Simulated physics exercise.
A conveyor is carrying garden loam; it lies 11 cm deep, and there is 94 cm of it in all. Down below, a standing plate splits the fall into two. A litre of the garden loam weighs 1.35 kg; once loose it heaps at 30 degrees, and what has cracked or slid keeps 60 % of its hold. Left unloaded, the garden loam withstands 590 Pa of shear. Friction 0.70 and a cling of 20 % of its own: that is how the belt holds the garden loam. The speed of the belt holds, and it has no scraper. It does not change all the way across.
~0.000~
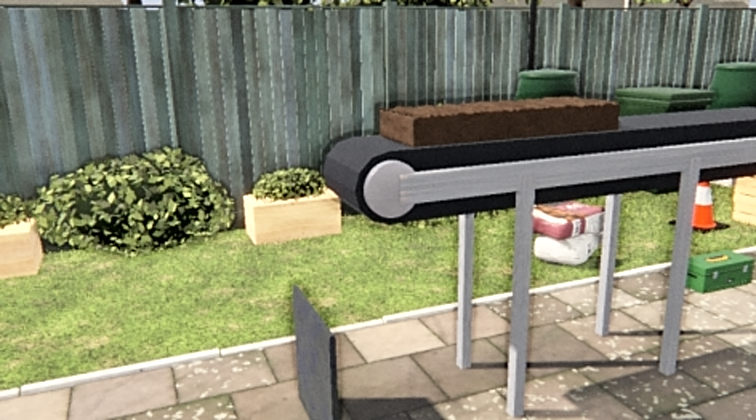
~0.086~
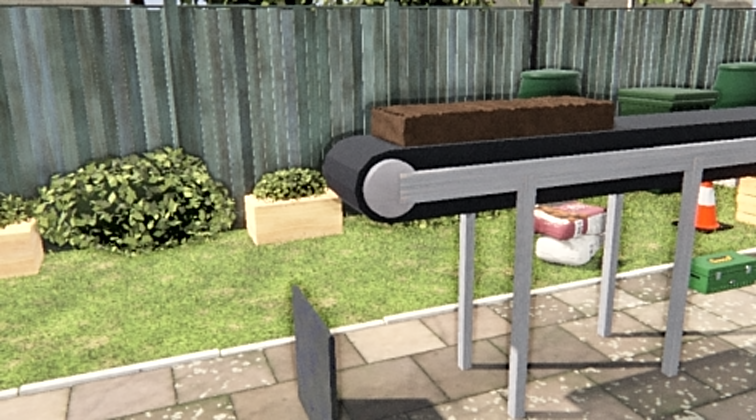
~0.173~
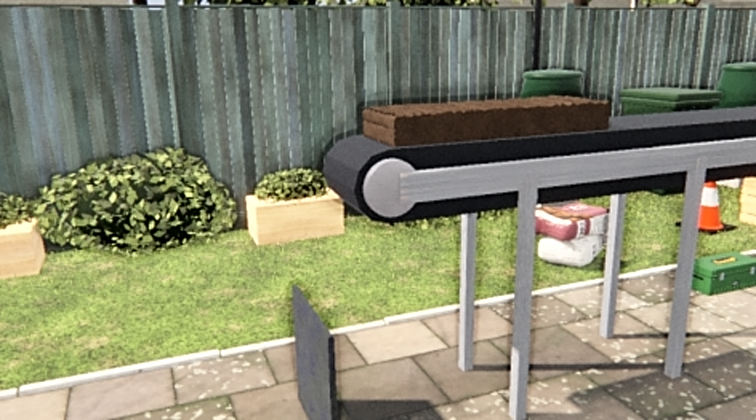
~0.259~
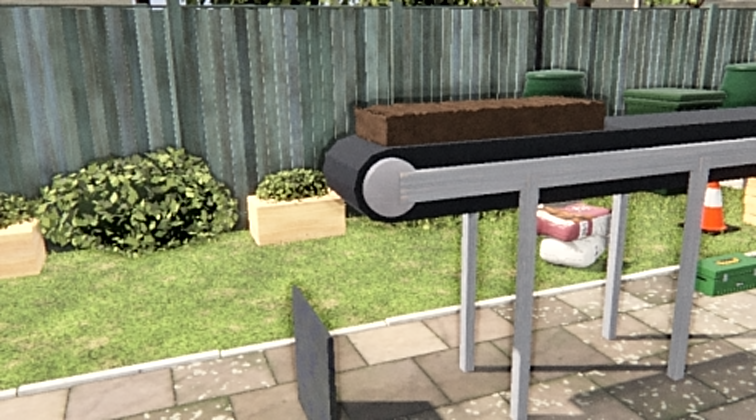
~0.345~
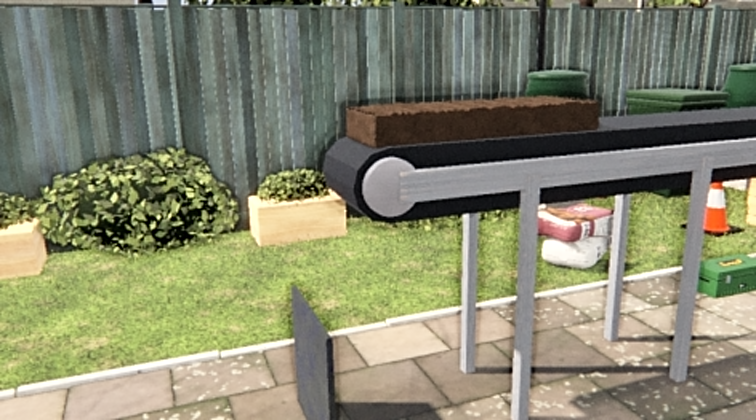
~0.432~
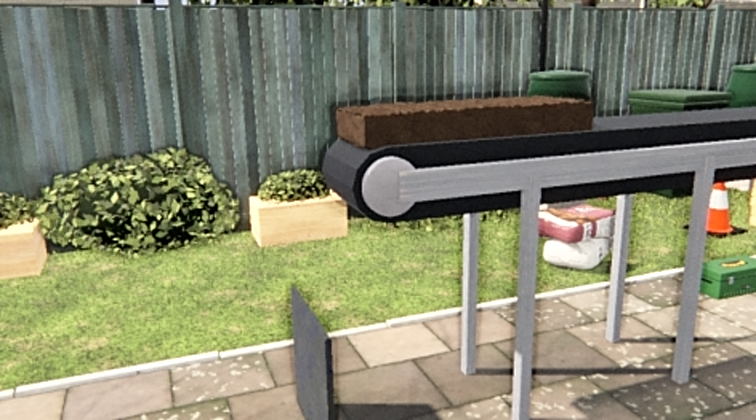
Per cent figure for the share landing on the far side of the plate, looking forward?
Around 74 percent.
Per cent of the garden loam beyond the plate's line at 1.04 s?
I'd say close to 12 %.
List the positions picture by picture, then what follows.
The first frame shows front end of the garden loam at (413, 146).
The second frame shows front end of the garden loam at (404, 123).
The third frame shows front end of the garden loam at (395, 144).
The fourth frame shows front end of the garden loam at (385, 115).
The fifth frame shows front end of the garden loam at (376, 140), 5 % of it past the top of the roller, in one piece.
The sixth frame shows front end of the garden loam at (364, 124), 8 % of it past the top of the roller, in one piece.
By 1.04 s, 12 % is beyond the plate's line.
By 1.76 s, 34 % is beyond the plate's line.
By 2.47 s, 55 % is beyond the plate's line.
By 3.19 s, 74 % is beyond the plate's line.
By 4.67 s, at the end, 74 % is beyond the plate's line.
